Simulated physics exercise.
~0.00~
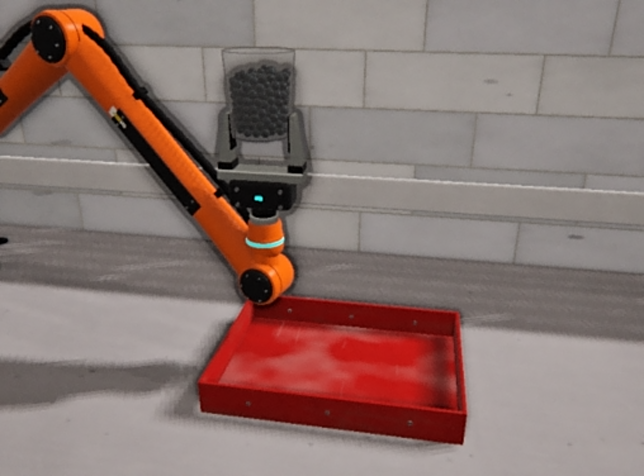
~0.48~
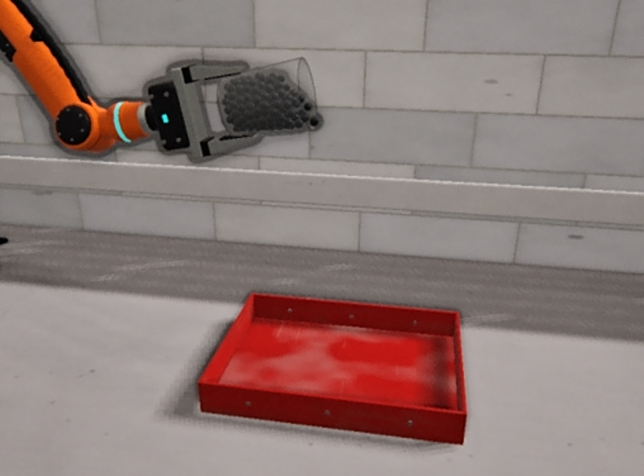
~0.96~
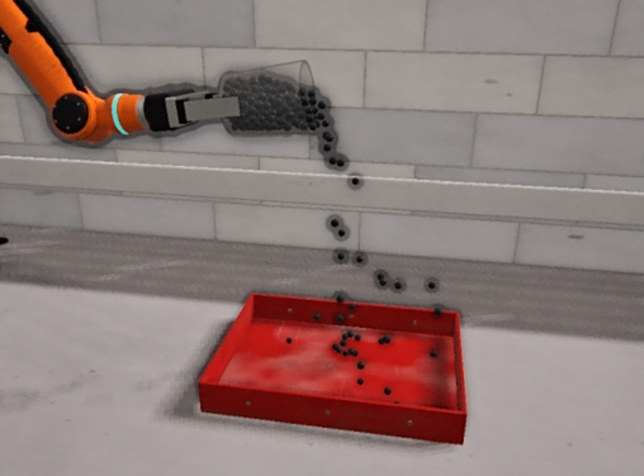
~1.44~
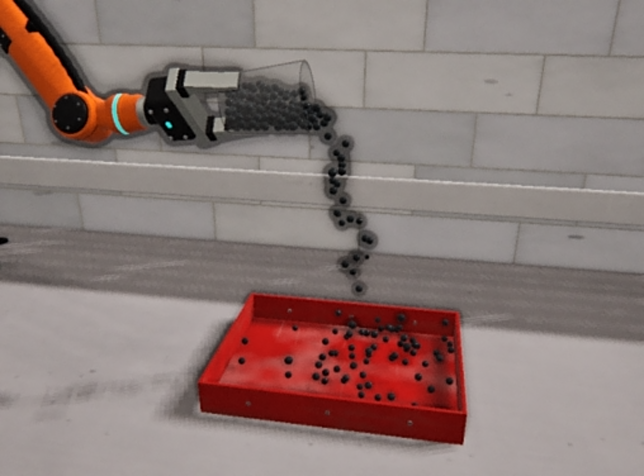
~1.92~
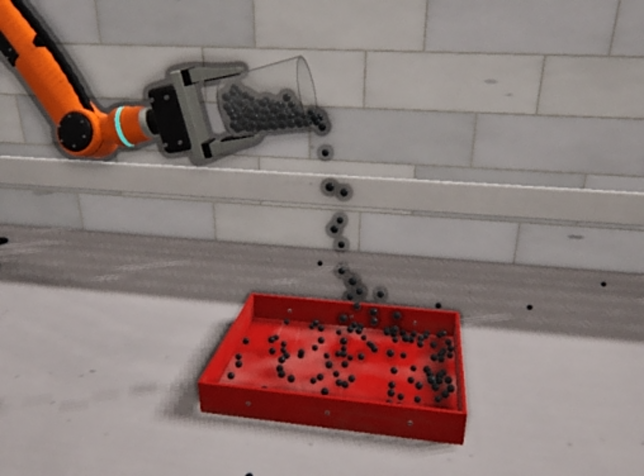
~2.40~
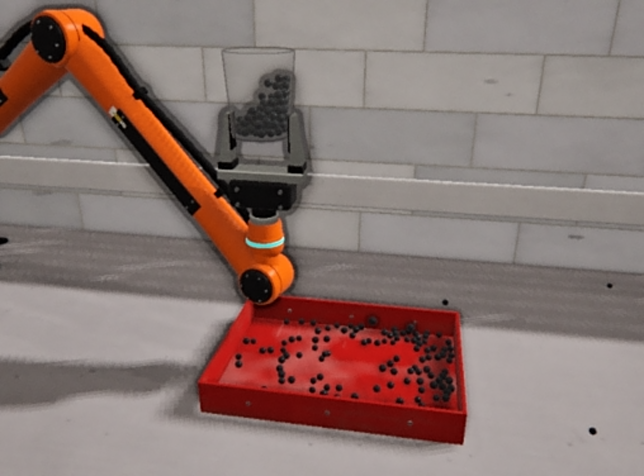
At the start, an orange robot arm holds a clear tumbler of dark beads upright above and behind a shallow red tray. The arm lifts the tumbler and tips it onto its side, its mouth pointing right, and the beads gather near the rim. As the gripper twists the tumbler around, beads spill over the lip and fall in a stream, scattering across the tray. The tumbler then begins tilting back up while the stream thins and a few beads land outside. Finally the arm returns it upright, partly full, with many beads spread over the tray, thickest toward the right.
